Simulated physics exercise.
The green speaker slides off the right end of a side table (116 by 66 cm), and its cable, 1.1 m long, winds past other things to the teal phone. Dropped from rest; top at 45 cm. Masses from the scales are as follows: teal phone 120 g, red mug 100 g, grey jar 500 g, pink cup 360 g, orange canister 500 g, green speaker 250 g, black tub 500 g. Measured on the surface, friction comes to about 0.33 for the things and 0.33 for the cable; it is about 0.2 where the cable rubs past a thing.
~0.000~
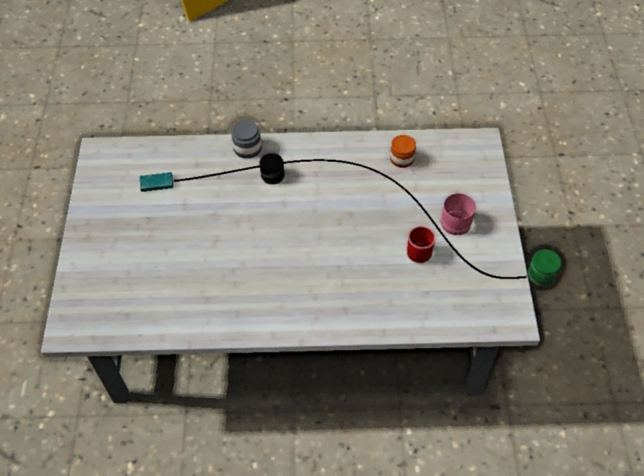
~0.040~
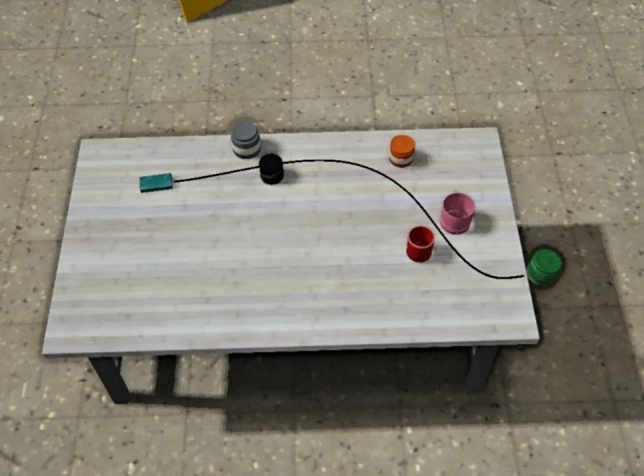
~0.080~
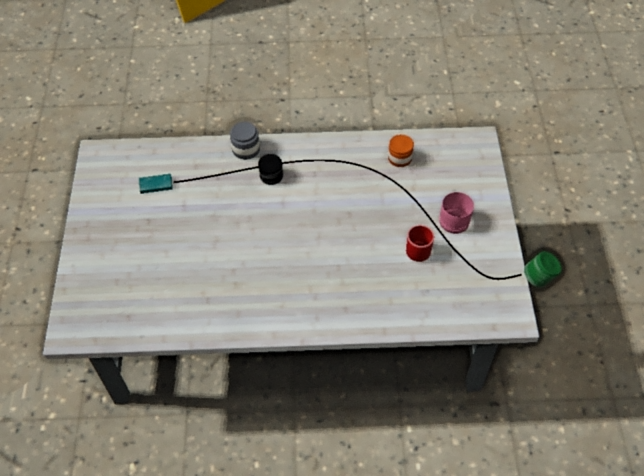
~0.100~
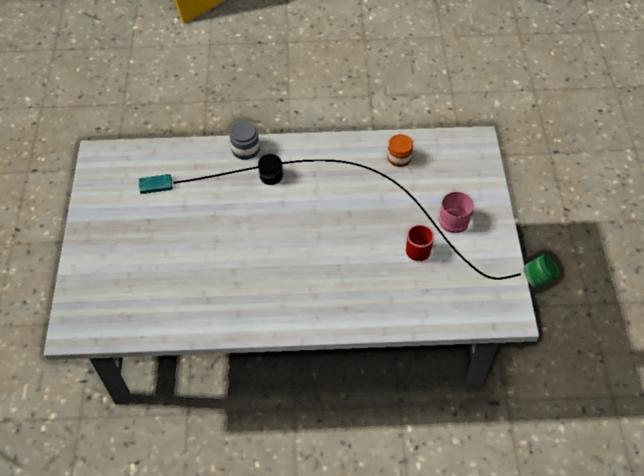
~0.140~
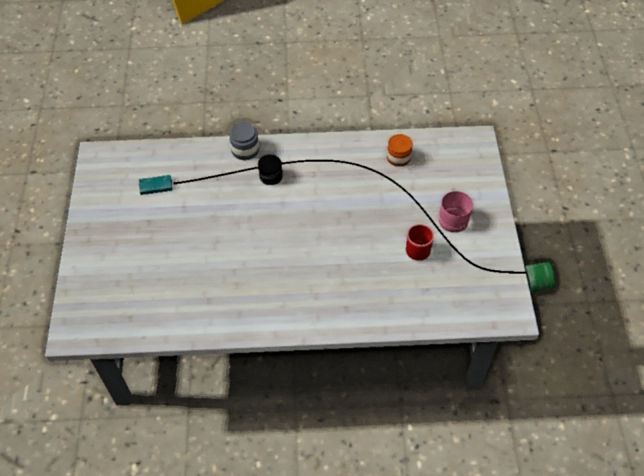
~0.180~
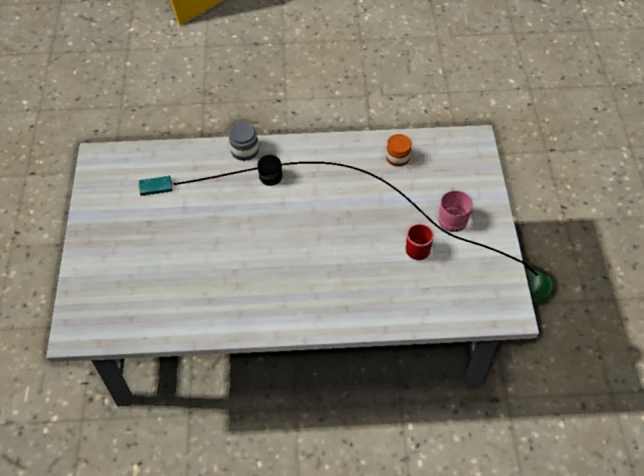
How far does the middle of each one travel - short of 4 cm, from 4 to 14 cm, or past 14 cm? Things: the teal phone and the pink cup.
Answer - teal phone: Past 14 cm, pink cup: Short of 4 cm.
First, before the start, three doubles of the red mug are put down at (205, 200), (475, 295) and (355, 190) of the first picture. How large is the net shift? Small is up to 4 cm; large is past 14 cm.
In that order we get a slight shift, a slight shift and a moderate shift.
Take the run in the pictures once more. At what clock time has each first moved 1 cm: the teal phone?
Estimate for the teal phone: Near 0.26 seconds.
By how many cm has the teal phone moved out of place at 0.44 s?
Teal phone: Roughly 25 cm.
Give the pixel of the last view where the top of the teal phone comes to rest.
End position in the last picture: Approx. (286, 157).
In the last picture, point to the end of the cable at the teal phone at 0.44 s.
About (256, 167).
By 0.4 s, the cable's tail end at (256, 167); teal phone 23 cm off its start, green speaker over the edge.
By 0.7 s, the cable's tail end at (301, 161); teal phone 35 cm off its start, green speaker over the edge.
By 0.9 s, the cable's tail end at (302, 161); teal phone 36 cm off its start at (286, 157), green speaker over the edge.
By 1.2 s, the cable's tail end at (302, 161); teal phone 36 cm off its start, green speaker over the edge.
By 2.4 s, the cable's tail end at (302, 161); teal phone 36 cm off its start at (286, 157), pink cup 0 cm off its start at (457, 203), green speaker over the edge, black tub 1 cm off its start at (270, 166).
